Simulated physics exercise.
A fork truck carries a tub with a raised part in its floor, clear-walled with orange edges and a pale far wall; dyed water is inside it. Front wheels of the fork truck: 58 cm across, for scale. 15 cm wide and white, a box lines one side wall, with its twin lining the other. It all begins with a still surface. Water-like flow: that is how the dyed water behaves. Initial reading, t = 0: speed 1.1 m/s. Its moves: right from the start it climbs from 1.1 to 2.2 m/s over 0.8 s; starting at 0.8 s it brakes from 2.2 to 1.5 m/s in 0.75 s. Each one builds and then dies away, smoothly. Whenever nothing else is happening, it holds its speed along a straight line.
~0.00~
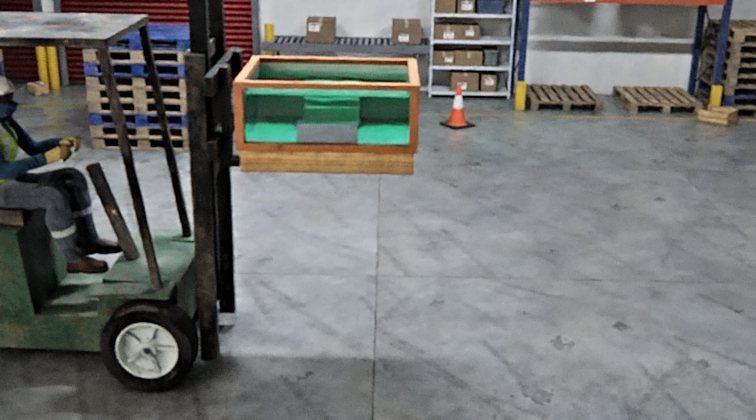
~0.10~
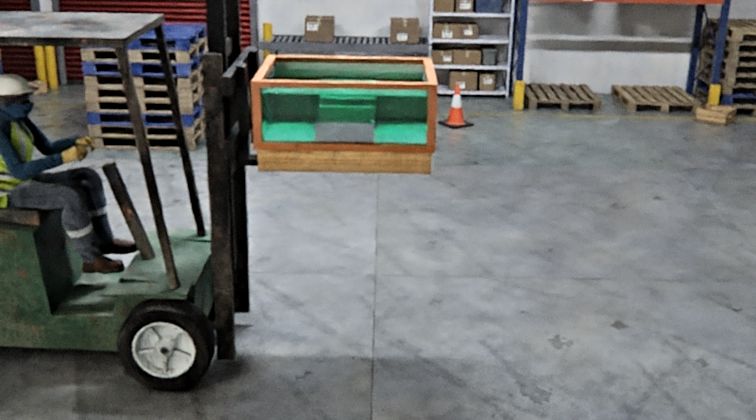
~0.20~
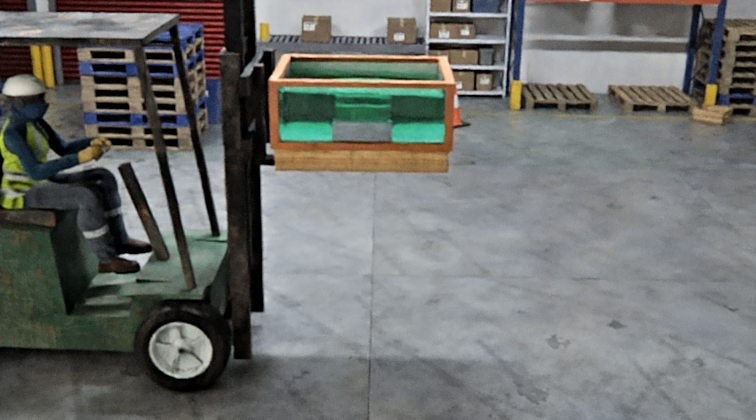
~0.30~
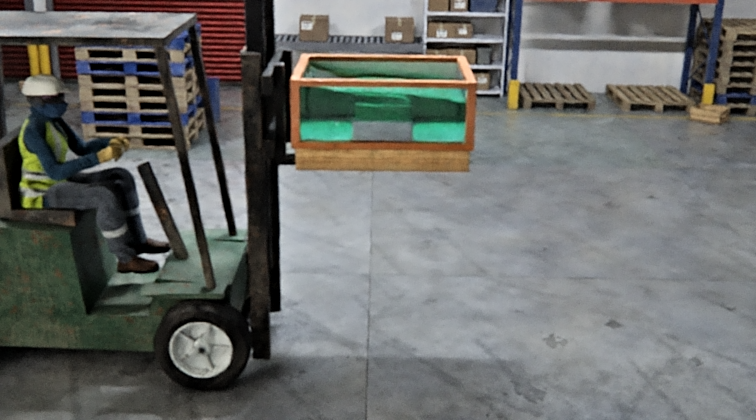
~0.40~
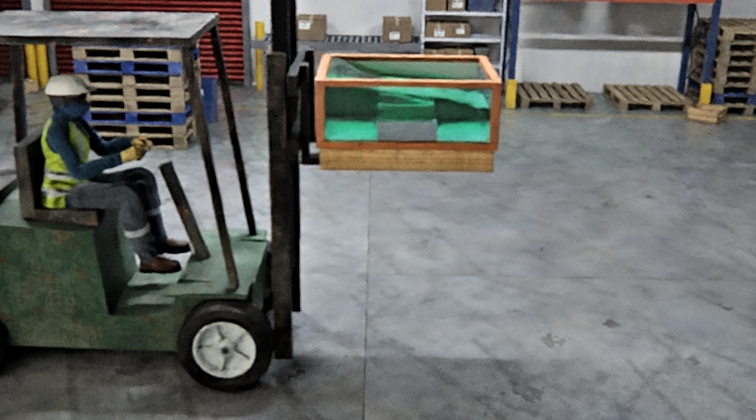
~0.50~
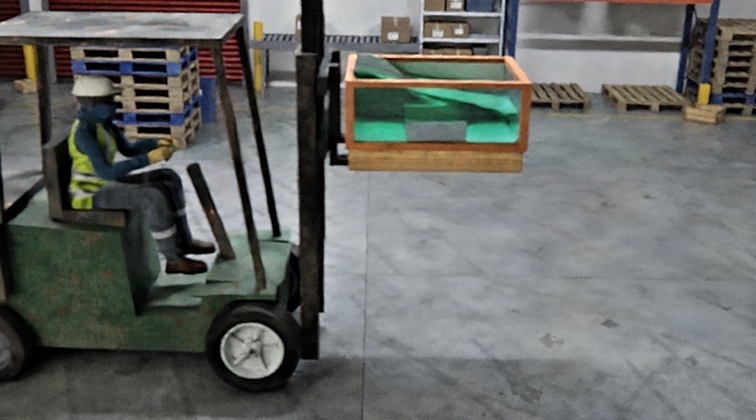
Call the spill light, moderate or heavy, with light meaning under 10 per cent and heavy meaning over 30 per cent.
Moderate.
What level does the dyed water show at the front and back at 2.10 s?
Front 18 cm, back 38 cm.
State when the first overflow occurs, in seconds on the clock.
It happens at some 0.8 s.
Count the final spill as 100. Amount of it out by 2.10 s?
About 70 percent at that moment.
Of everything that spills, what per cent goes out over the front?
Roughly 50 in a hundred.
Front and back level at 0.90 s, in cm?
Roughly 16 cm in front and 36 cm behind.
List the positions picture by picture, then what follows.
The surface is at (397, 94) by the front wall; at (259, 92) by the back wall; it lies level with the rim line; the front is on the right, levels are read along the near wall; a wheel hub at (145, 354), in the first picture.
The surface is at (415, 93) by the front wall; at (276, 91) by the back wall; it lies level with the rim line, in the second picture.
The surface is at (432, 92) by the front wall; at (293, 90) by the back wall; it lies level with the rim line, in the third picture.
The surface is at (452, 97) by the front wall; it climbs 5° towards the back, in the fourth picture.
The surface is at (476, 102) by the front wall; at (338, 78) by the back wall; it climbs 9° towards the back, in the fifth picture.
The surface is at (505, 107) by the front wall; at (368, 74) by the back wall; it climbs 13° towards the back; a wheel hub at (251, 354), in the sixth picture.
Then, 0.90 s in, the surface is 17 cm up at the front and 36 cm at the back; 2 per cent is out, over the back.
Then, 1.50 s in, the surface is 44 cm up at the front and 13 cm at the back; 4 per cent is out, over the back.
Then, 2.10 s in, the surface is 19 cm up at the front and 38 cm at the back; 13 per cent is out, over the front and the back.
Then, 4.53 s in, 18 per cent is out, over the front and the back, 31 of 175 litres.
